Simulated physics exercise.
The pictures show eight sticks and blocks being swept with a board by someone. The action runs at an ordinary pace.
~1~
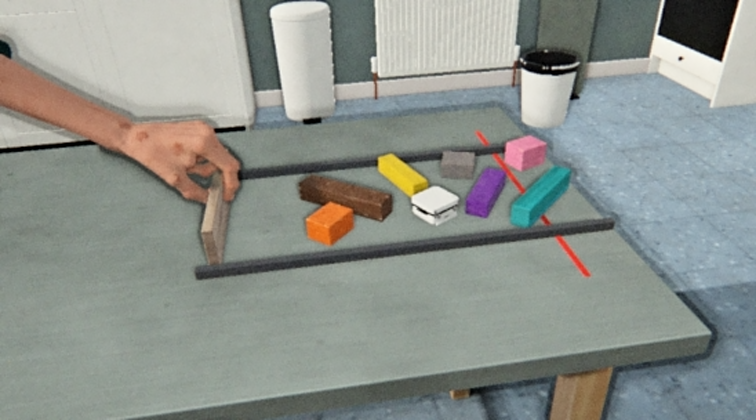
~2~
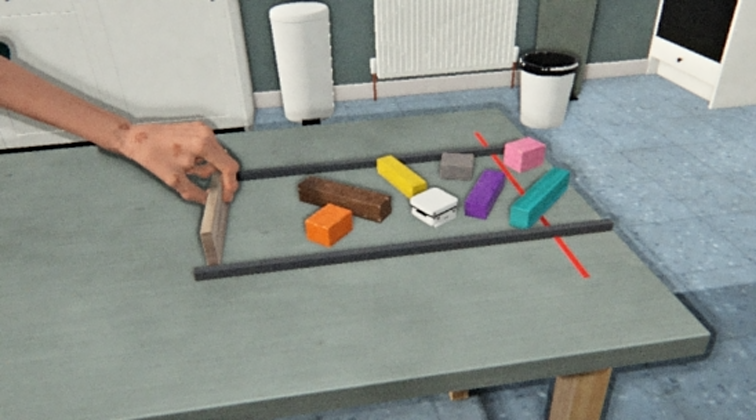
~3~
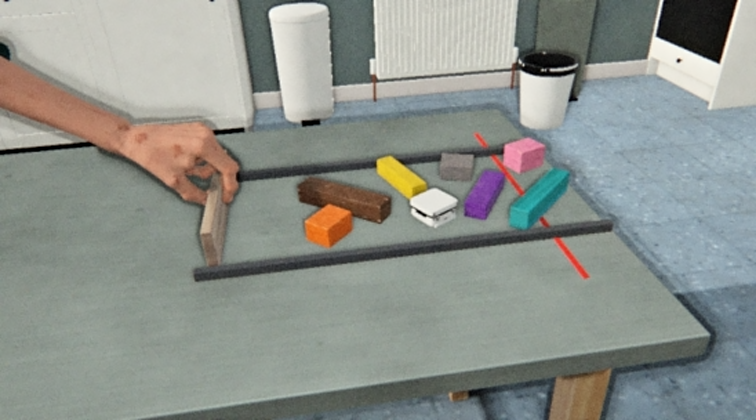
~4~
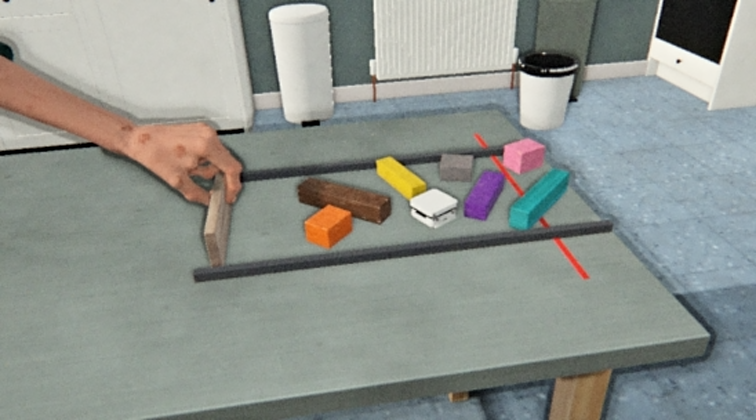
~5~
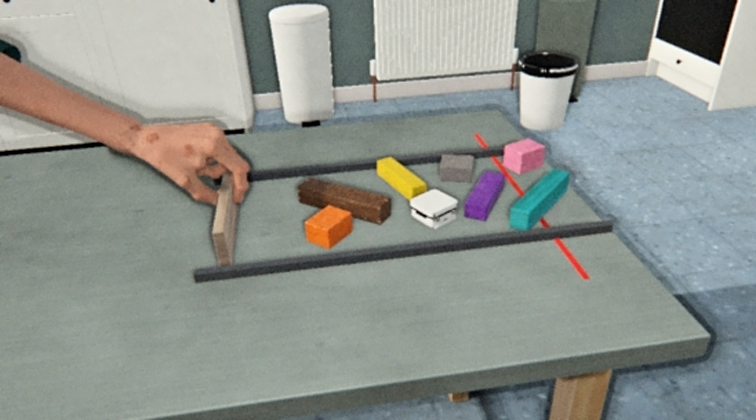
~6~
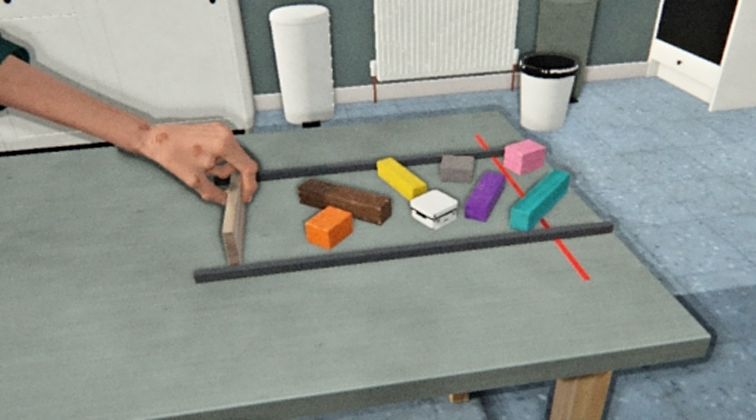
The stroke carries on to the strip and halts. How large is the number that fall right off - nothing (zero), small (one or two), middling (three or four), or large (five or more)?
Middling - three or four.
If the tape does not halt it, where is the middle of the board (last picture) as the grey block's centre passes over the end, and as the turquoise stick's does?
With the grey block it sits around (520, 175), with the turquoise stick around (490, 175).
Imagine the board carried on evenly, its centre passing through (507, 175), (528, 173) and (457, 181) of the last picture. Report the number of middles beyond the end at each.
Respectively, 3, 5 and 0.
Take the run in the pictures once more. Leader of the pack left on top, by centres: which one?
Result: The grey block.
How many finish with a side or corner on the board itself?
The figure is 2.
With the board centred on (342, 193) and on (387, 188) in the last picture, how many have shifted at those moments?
First 3, then 5.
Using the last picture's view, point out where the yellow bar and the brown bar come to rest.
For the yellow bar it's (535, 163), and for the brown bar it's (544, 178).
Soon after, none off yet; pink block at rest near (525, 157); turquoise stick at rest near (541, 200); purple bar at rest near (486, 196).
After that, none off yet; pink block at rest near (525, 157); turquoise stick moving near (550, 201); purple bar displaced about its own width near (534, 192).
In the end, the number that fall off is three or four; gone, white case, purple bar, turquoise stick and pink block.
